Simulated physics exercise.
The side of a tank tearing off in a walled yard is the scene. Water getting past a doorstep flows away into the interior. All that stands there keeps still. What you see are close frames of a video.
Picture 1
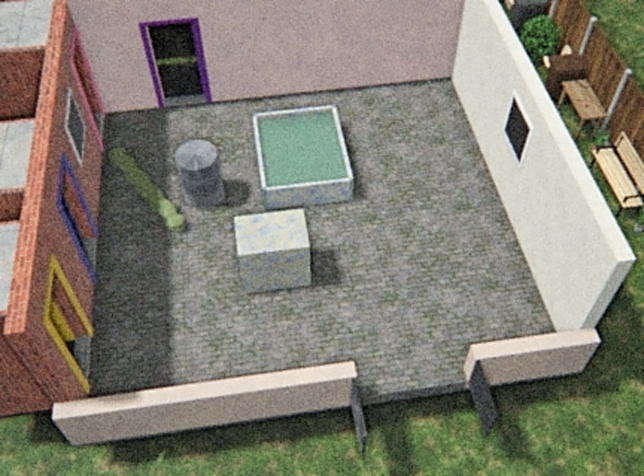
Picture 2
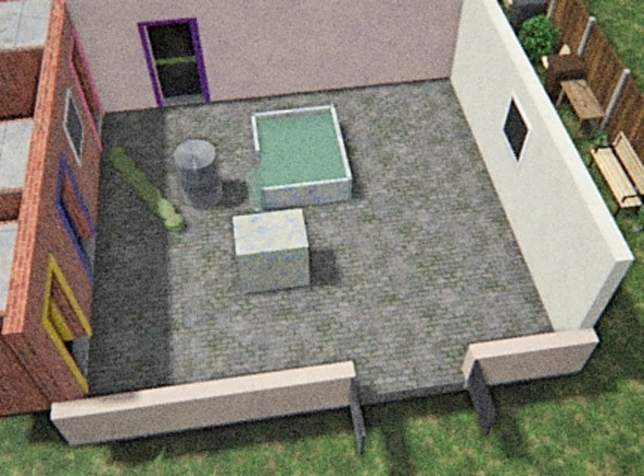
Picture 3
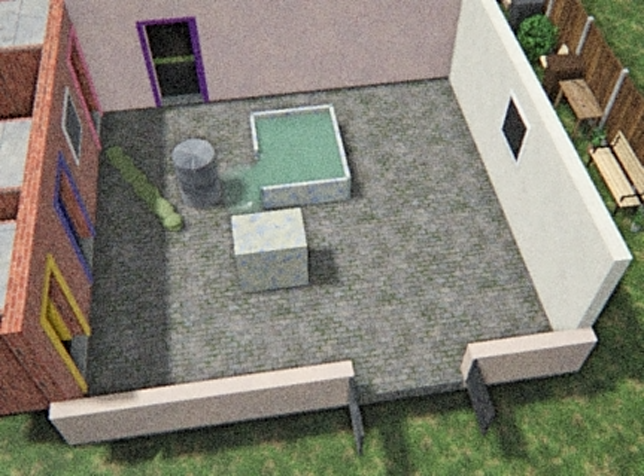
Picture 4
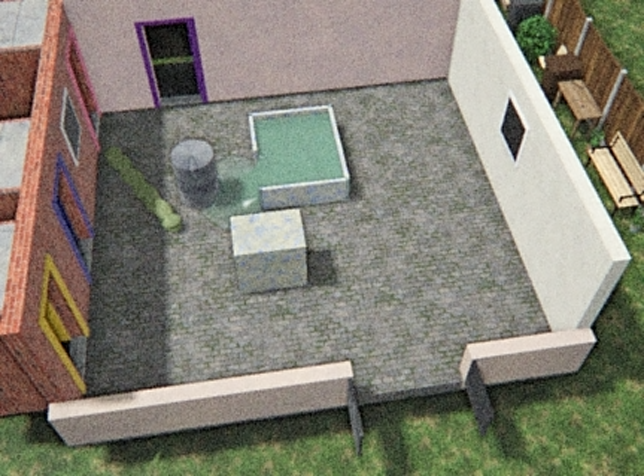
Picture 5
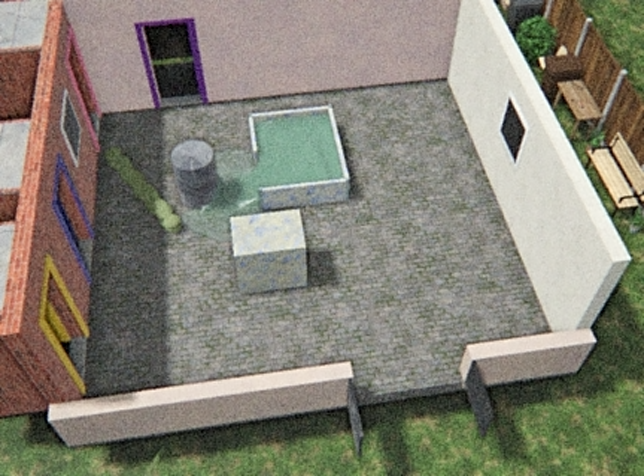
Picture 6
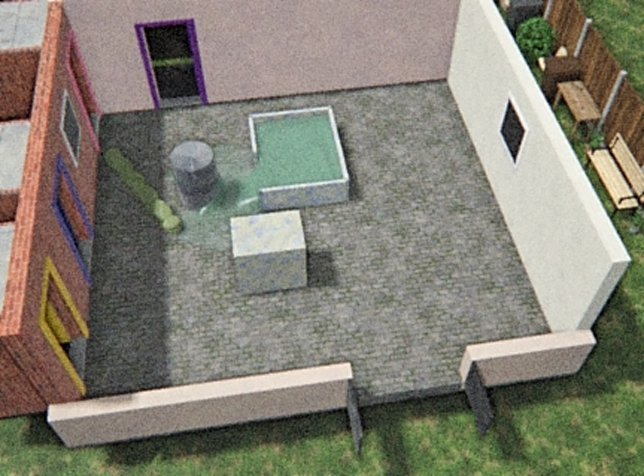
In a walled yard, a tank's left side tears open and green water pours out leftward.
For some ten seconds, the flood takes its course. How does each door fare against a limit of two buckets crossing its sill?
In the end the pink door holds up fine I think, the purple door gets overrun I think, the yellow door gets overrun I think, the blue door holds up fine I think.
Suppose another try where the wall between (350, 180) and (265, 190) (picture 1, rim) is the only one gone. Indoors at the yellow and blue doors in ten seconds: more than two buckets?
I think the yellow door remains below the limit and the blue door crosses the limit.
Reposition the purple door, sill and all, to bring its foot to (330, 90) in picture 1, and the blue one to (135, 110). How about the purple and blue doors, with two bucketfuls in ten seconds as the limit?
Going through them, I find the purple door escapes flooding and the blue door overflows.
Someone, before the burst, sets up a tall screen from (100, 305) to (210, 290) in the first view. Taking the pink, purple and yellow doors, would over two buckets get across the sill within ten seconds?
The pink door falls short, while the purple door tops the mark and the yellow door falls short.
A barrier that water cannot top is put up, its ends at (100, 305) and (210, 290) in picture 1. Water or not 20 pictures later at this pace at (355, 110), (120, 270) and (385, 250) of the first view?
Taking the three spots in turn, they are unwetted, inundated and unwetted.
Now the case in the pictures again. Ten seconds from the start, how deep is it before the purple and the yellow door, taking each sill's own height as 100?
Readings, in sequence: 140 percent and 100 percent.
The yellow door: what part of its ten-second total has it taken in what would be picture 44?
I'd say some 80 per cent.
A moment on, water covers 10 % of the floor; the pink door not reached, the purple door not reached, the yellow door not reached, the blue door not reached.
Next, water covers 30 % of the floor; the pink door wet at the sill, nothing in, the purple door under two buckets in, the yellow door wet at the sill, nothing in, the blue door not reached.
Then, water covers 35 % of the floor; the pink door wet at the sill, nothing in, the purple door over two buckets in, the yellow door under two buckets in, the blue door under two buckets in.
Later, water covers 45 % of the floor; the pink door wet at the sill, nothing in, the purple door over two buckets in, the yellow door over two buckets in, the blue door under two buckets in.
In the end, water covers 65 % of the floor; the pink door wet at the sill, nothing in, the purple door over two buckets in, the yellow door over two buckets in, the blue door under two buckets in.
